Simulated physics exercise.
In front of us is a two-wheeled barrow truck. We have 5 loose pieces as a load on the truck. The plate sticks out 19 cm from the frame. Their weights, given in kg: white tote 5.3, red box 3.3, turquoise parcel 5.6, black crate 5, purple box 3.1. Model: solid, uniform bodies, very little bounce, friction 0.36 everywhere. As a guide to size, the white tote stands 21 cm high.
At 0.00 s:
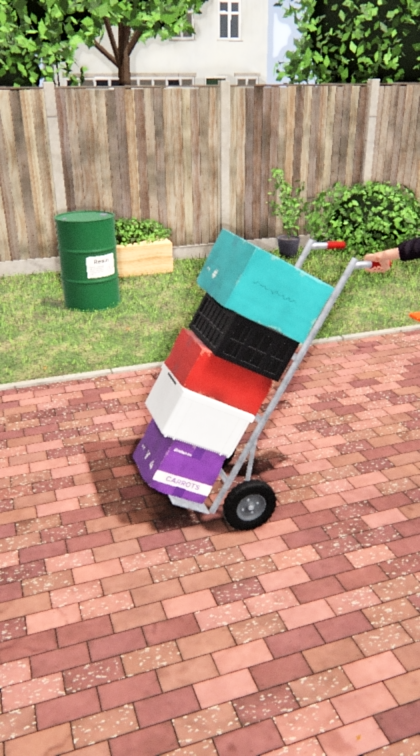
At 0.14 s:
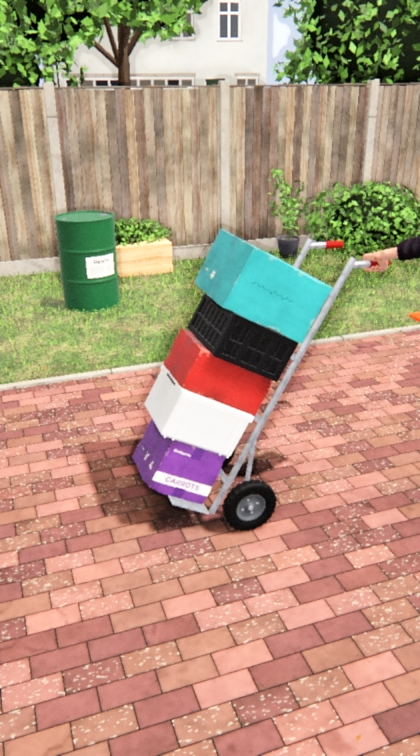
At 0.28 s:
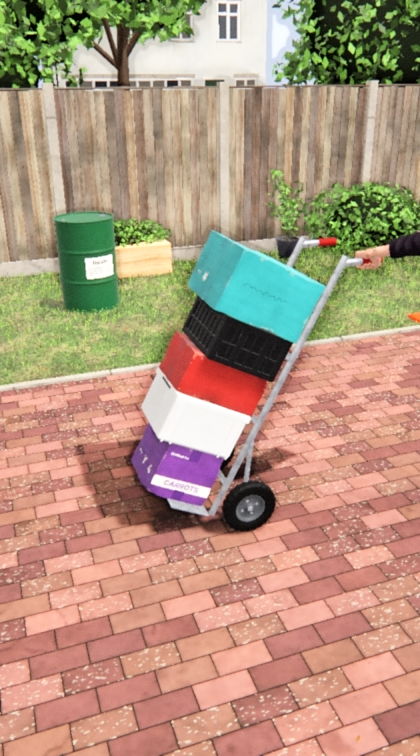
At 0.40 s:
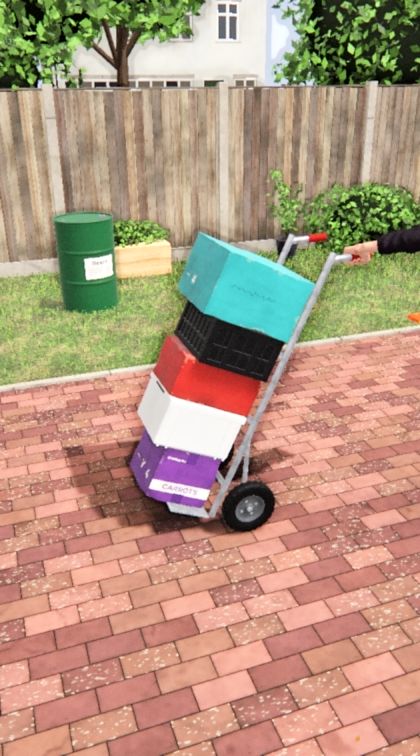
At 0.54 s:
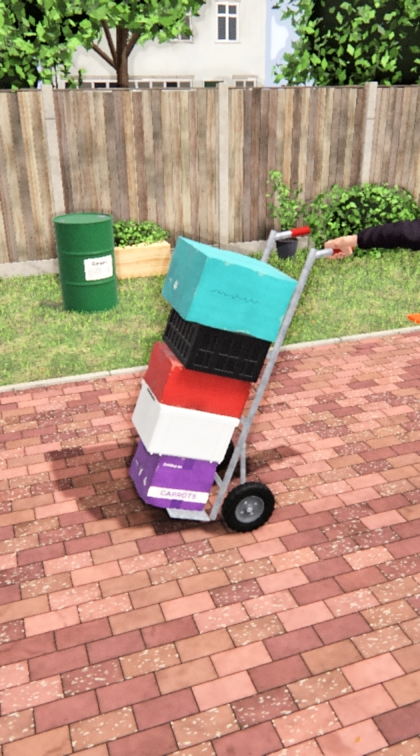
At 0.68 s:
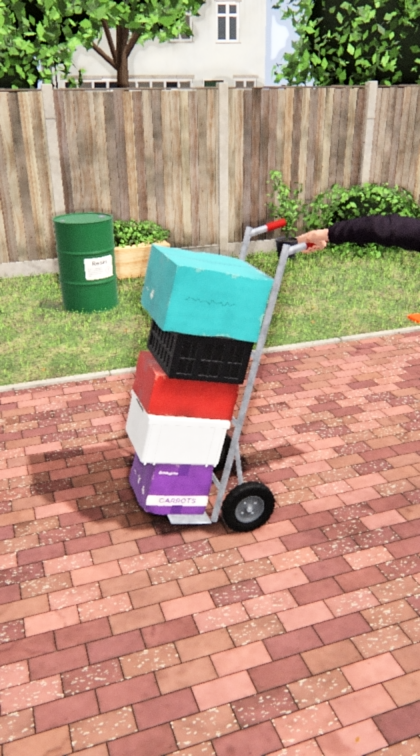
A two-wheeled hand truck stacked with five boxes, purple at the bottom, then white, red, black and turquoise, leans back to the right on red brick paving, barely moving at first. A hand on its grip then pushes the handles leftward, and the frame and stack swing steadily more upright, still leaning slightly back.
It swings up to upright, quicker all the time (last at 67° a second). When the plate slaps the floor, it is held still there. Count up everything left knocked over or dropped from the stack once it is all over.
The total is three or more.
Around 1.28 s, truck upright; red box tipped 21° against what carries it near (111, 413); white tote tipped 21° against what carries it near (130, 448); turquoise parcel tipped 21° against what carries it.
Around 1.58 s, truck upright; red box, turquoise parcel and black crate now dropped from the stack; white tote tipped 50° against what carries it near (89, 468); purple box tipped 50° against what carries it.
Around 1.88 s, truck upright; white tote now dropped from the stack; purple box on its side.
Finally (2.8 s), dropped from the stack, white tote, red box, turquoise parcel and black crate; on their side or leaning hard on the truck, purple box. In the last view, white tote near (53, 503).
